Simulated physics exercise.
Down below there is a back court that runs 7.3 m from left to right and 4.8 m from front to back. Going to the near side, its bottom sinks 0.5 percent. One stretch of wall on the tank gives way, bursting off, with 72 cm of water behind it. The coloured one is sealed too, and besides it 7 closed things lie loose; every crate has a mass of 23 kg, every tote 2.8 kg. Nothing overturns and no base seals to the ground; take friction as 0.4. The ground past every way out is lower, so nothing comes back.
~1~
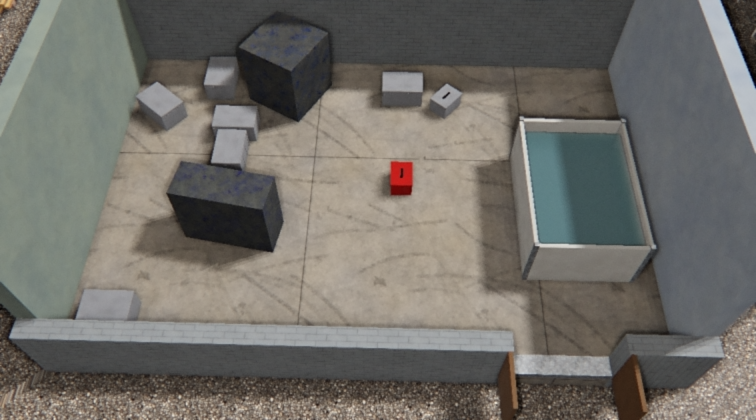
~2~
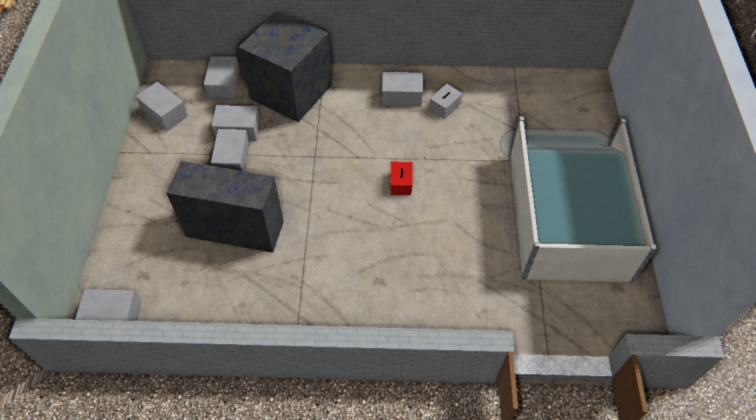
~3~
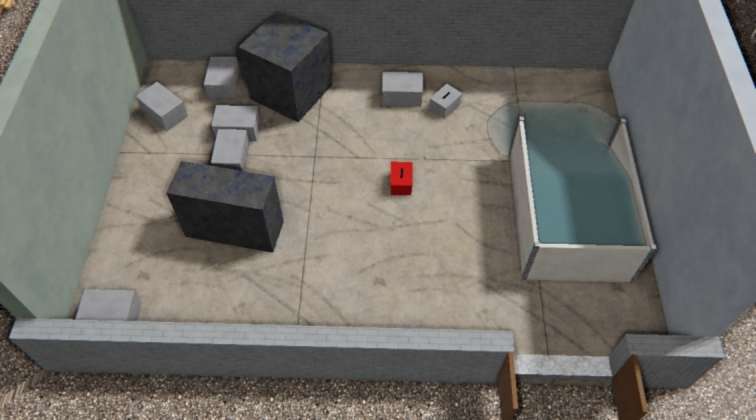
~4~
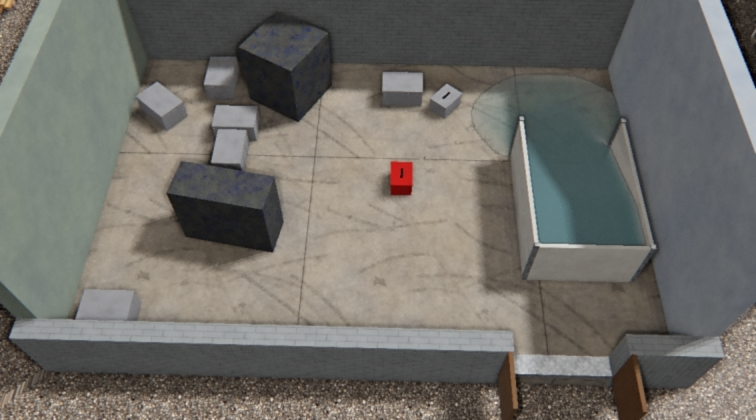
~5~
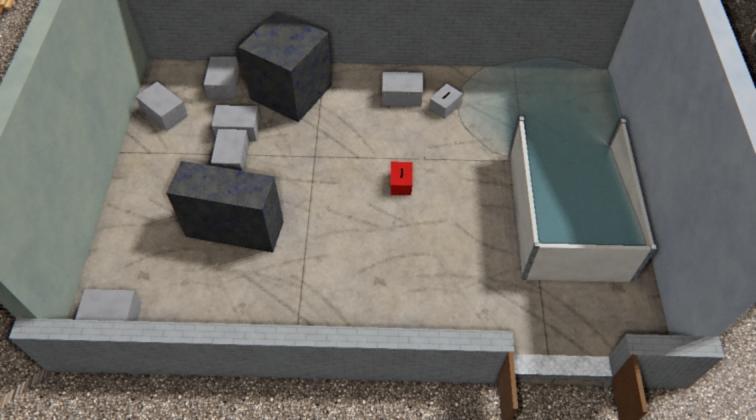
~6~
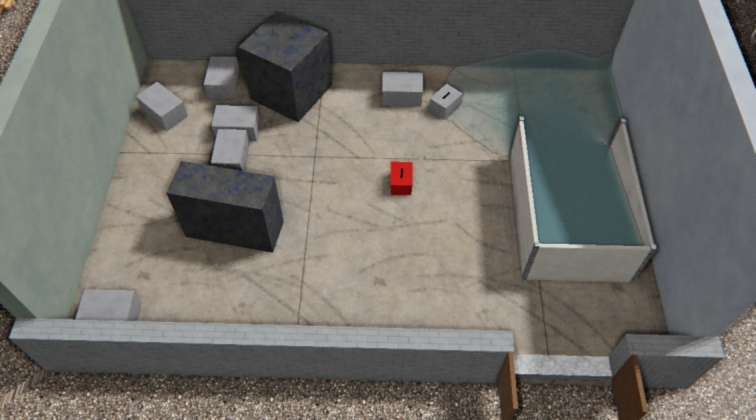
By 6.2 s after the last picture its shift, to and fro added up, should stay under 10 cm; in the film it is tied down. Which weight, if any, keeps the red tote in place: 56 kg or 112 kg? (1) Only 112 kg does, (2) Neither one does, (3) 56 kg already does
Option 3: 56 kg already does.
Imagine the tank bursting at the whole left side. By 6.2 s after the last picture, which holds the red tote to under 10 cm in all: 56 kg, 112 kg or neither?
Under that change, only the heavier pick does it.
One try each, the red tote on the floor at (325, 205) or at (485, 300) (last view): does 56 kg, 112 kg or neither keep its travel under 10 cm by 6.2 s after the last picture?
In turn: Either load holds; either load holds.
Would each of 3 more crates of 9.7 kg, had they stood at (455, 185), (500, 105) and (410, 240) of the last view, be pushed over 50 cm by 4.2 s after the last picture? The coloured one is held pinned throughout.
Each in turn: Not that far, further than that, not that far.
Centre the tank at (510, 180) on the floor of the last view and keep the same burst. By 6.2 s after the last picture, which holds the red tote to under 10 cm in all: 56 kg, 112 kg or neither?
In that case the answer is that either mass works.
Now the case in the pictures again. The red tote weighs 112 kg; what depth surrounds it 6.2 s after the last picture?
3 cm, roughly.
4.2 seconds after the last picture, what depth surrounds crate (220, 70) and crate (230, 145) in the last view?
2 and 6 cm.
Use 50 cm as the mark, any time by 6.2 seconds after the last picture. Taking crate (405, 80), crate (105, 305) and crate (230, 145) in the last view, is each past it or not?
First one crosses the line, second one stays inside, third one crosses the line.
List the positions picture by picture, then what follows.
The first frame shows the red tote at (402, 173) rests on the ground; water covers 2.5 m2; 0 of 8 have shifted.
The second frame shows the red tote at (402, 173) rests on the ground; 3.2 m2 under water; 0 of 8 have shifted.
The third frame shows the red tote at (402, 173) rests on the ground; 4.3 m2 under water; 0 of 8 have shifted.
The fourth frame shows the red tote at (402, 173), on the bottom; water covers 5.6 m2; 0 of 8 have shifted.
The fifth frame shows the red tote at (402, 173) rests on the ground; water covers 6.5 m2; 0 of 8 have shifted.
The sixth frame shows the red tote at (402, 173), on the bottom; 6.8 m2 under water; 0 of 8 have shifted.
Then, 0.6 s after the last picture the red tote would be 0 cm from its start with 56 kg and 0 cm from its start with 112 kg; 0 cm of water round it then.
Then, 2.3 s after the last picture the red tote would be 0 cm from its start with 56 kg and 0 cm from its start with 112 kg; 4 cm of water round it then.
Then, 4.2 s after the last picture the red tote would be 0 cm from its start with 56 kg and 0 cm from its start with 112 kg; 4 cm of water round it then.
Then, 6.2 s after the last picture the red tote would be 0 cm from its start with 56 kg and 0 cm from its start with 112 kg; 3 cm of water round it then.
